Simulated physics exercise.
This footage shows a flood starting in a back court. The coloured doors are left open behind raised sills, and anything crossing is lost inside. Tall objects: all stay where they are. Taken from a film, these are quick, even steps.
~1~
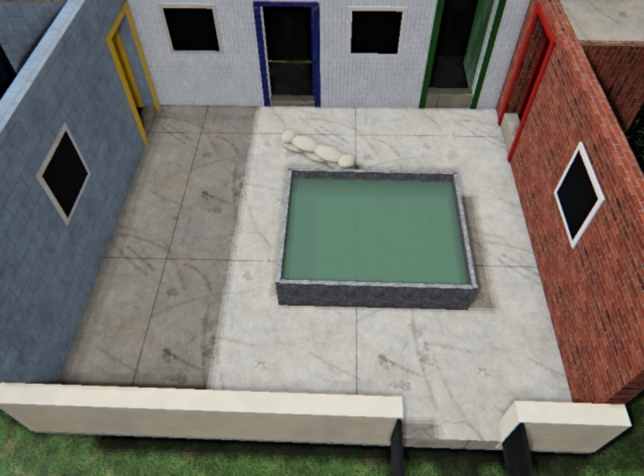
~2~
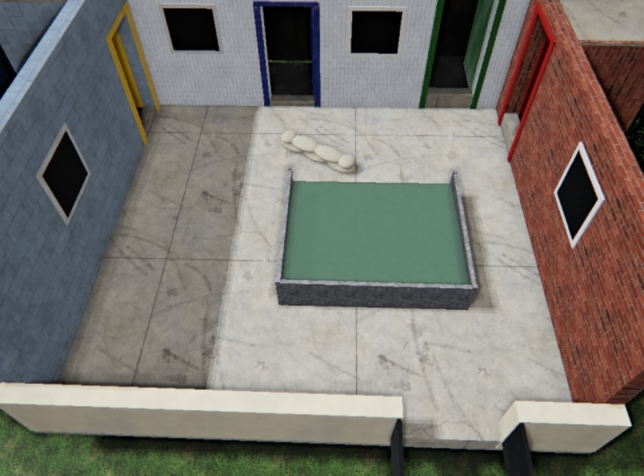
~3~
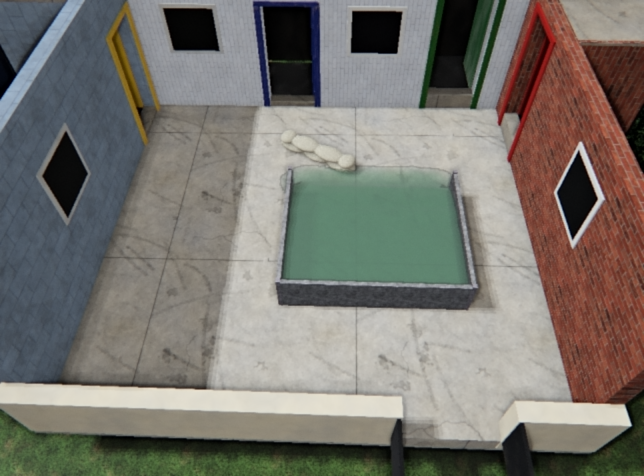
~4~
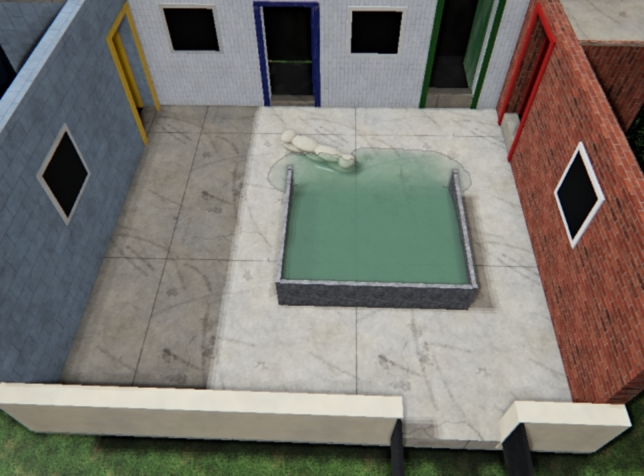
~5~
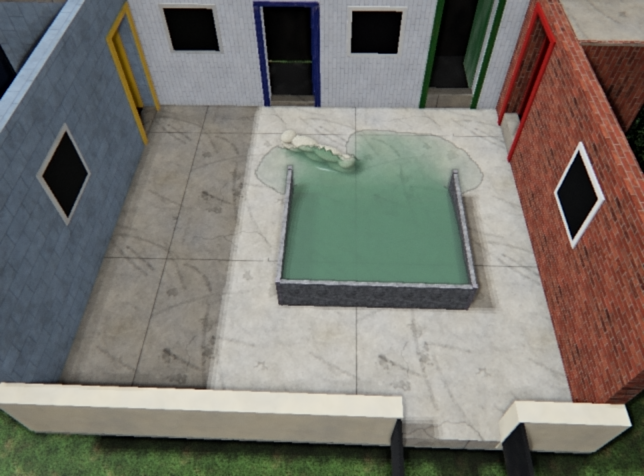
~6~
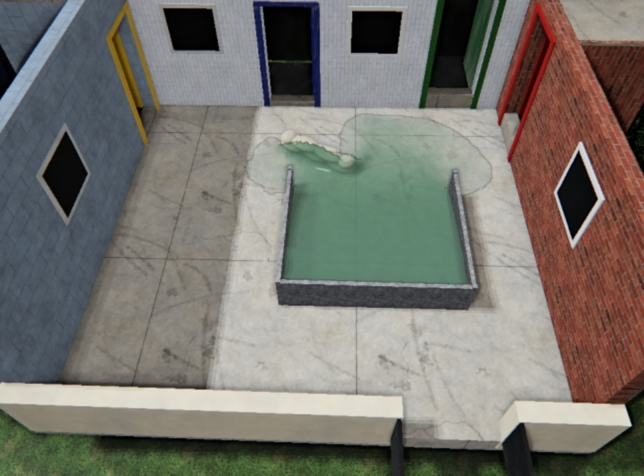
The clip opens on a still tank of green water in a walled courtyard with yellow, blue, green and red doorways. The tank's far side disappears, leaving a gap, and water pushes out across the pale floor, surrounding a row of pale stones and spreading toward the back wall and outward to both sides.
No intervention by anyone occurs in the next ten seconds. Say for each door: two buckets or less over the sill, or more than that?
The yellow door is going to allow over two buckets; the red door is going to allow two buckets or less; the blue door is going to allow two buckets or less; the green door is going to allow two buckets or less.
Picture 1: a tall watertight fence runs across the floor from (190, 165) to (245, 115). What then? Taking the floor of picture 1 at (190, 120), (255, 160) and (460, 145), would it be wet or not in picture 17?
Taking the three spots in turn, they are unwetted, inundated and inundated.
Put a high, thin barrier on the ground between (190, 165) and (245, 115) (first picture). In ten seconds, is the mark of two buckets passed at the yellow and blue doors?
I'd expect the yellow door stays within the limit while the blue door exceeds the limit.
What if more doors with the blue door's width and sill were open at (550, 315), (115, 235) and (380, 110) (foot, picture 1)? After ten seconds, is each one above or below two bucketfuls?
Stays below the line; stays below the line; crosses the line.
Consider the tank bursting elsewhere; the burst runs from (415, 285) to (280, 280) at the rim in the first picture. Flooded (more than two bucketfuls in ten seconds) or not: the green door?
I'd say the green door stays shy of the line.
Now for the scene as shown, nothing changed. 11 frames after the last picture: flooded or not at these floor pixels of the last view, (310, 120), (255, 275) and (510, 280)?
Result, in the order given: Wetted / not wetted / not wetted.
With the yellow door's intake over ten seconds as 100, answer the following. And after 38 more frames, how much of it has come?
My estimate is close to 95 per cent.
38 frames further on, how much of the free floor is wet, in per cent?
Share estimate: About 80 per cent.
A moment on, water covers 30 % of the floor; the yellow door not reached, the red door wet at the sill, nothing in, the blue door not reached, the green door wet at the sill, nothing in.
Next, water covers 40 % of the floor; the yellow door wet at the sill, nothing in, the red door wet at the sill, nothing in, the blue door wet at the sill, nothing in, the green door wet at the sill, nothing in.
Then, water covers 50 % of the floor; the yellow door over two buckets in, the red door wet at the sill, nothing in, the blue door wet at the sill, nothing in, the green door wet at the sill, nothing in.
Later, water covers 80 % of the floor; the yellow door far over two buckets in, the red door wet at the sill, nothing in, the blue door wet at the sill, nothing in, the green door wet at the sill, nothing in.
In the end, water covers 95 % of the floor; the yellow door far over two buckets in, the red door wet at the sill, nothing in, the blue door under two buckets in, the green door wet at the sill, nothing in.
